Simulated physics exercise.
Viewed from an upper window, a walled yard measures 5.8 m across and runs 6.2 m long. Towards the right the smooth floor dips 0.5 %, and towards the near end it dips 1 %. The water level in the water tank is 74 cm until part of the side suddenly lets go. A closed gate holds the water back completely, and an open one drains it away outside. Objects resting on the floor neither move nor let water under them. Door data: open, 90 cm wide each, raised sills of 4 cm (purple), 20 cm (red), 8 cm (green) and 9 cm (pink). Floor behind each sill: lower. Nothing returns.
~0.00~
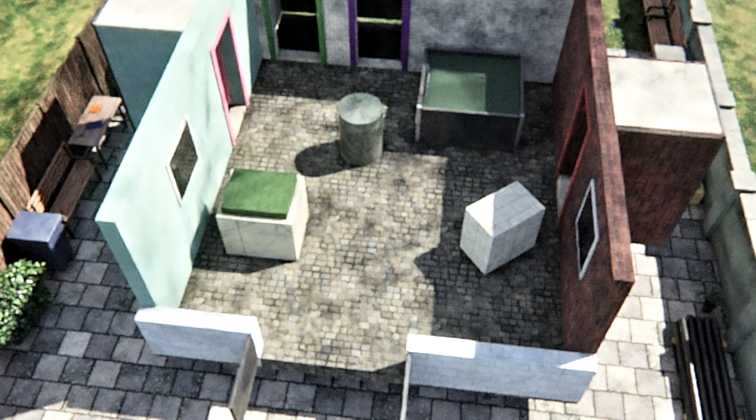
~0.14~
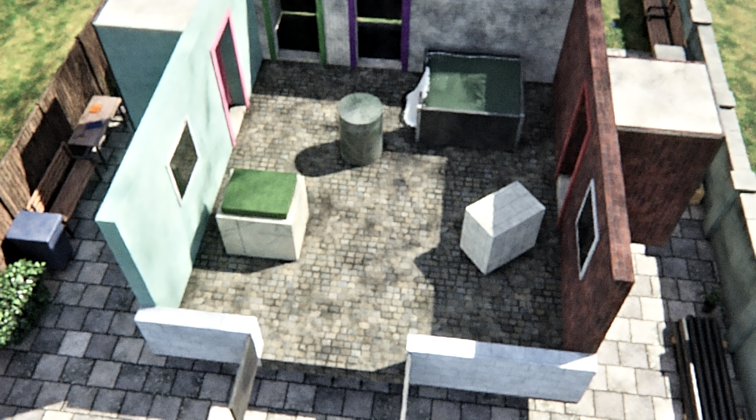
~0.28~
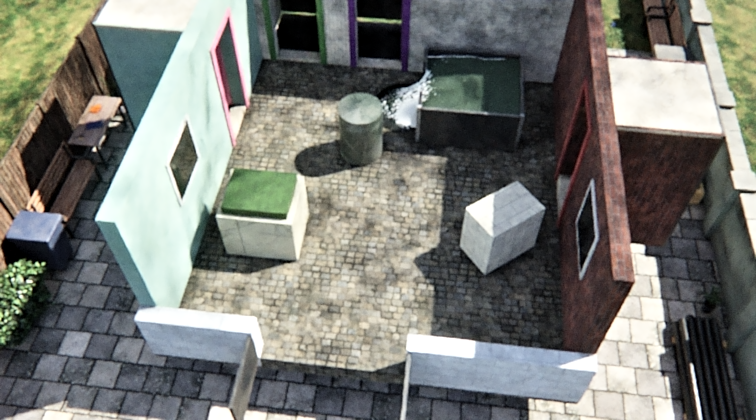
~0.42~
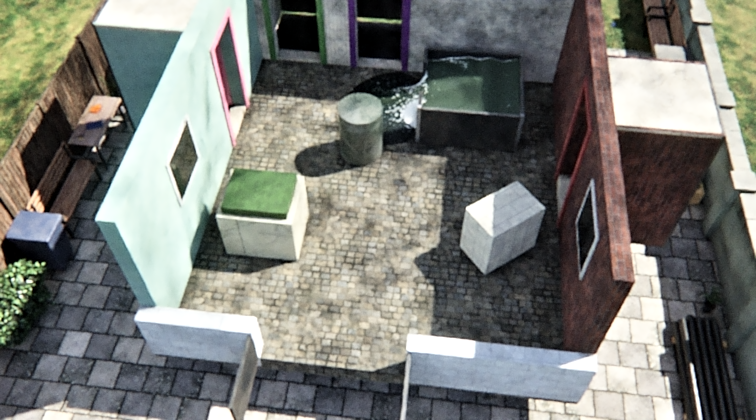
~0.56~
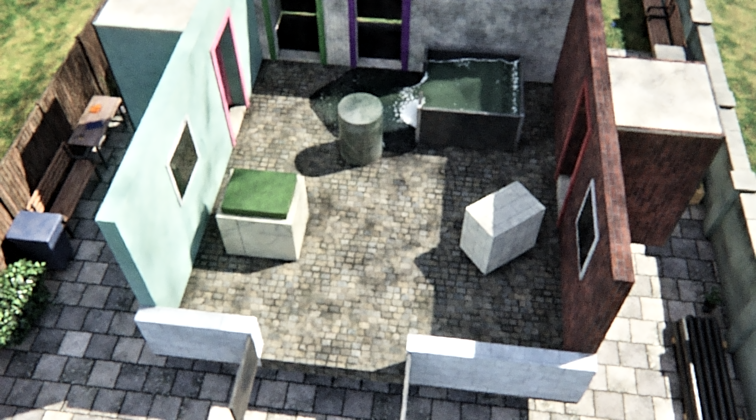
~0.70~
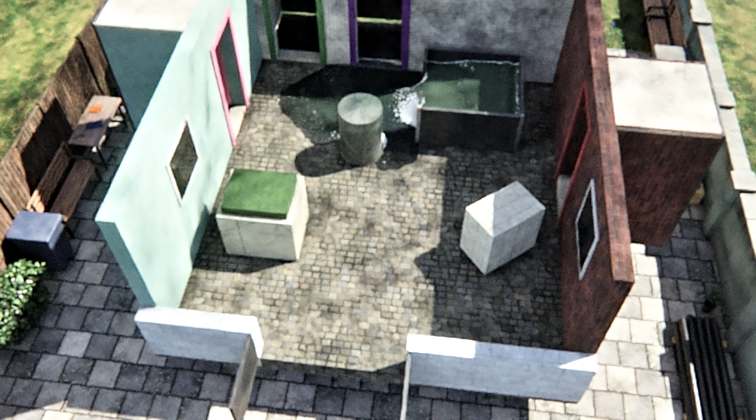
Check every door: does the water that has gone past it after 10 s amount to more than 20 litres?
Purple door: It does. Red door: It does not. Green door: It does. Pink door: It does.
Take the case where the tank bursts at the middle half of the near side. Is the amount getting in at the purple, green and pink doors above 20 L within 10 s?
For purple, too little; for green, too little; for pink, too little.
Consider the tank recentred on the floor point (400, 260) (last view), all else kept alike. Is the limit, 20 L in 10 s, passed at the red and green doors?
Result - red door does not exceed it, green door exceeds it.
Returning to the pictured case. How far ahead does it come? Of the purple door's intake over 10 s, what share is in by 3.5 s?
Fraction in by then: Around 70 per cent.
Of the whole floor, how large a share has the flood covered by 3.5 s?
About 35 per cent.
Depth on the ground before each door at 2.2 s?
Depths in cm: Purple 6, red 0, green 17, pink 25.
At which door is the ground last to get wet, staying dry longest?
That would be the red door, last of all.
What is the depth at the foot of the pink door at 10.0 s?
I'd say close to 5.0 cm.
After 1.4 s water covers 25 % of the floor and is deepest (40 cm) near (263, 59); purple door 8 cm at the sill, 24 L in, red door not reached, green door 12 cm at the sill, 0 L in, pink door 17 cm at the sill, 11 L in.
After 2.2 s water covers 30 % of the floor and is deepest (34 cm) near (263, 59); purple door 6 cm at the sill, 54 L in, red door not reached, green door 17 cm at the sill, 11 L in, pink door 25 cm at the sill, 89 L in.
After 3.5 s water covers 35 % of the floor and is deepest (21 cm) near (248, 202); purple door 6 cm at the sill, 75 L in, red door not reached, green door 16 cm at the sill, 57 L in, pink door 14 cm at the sill, 167 L in.
After 6.0 s water covers 65 % of the floor and is deepest (16 cm) near (171, 332); purple door 5 cm at the sill, 90 L in, red door not reached, green door 11 cm at the sill, 110 L in, pink door 11 cm at the sill, 194 L in.
After 10.0 s water covers 95 % of the floor and is deepest (11 cm) near (554, 376); purple door 5 cm at the sill, 106 L in, red door 6 cm at the sill, 0 L in, green door 5 cm at the sill, 115 L in, pink door 5 cm at the sill, 196 L in.
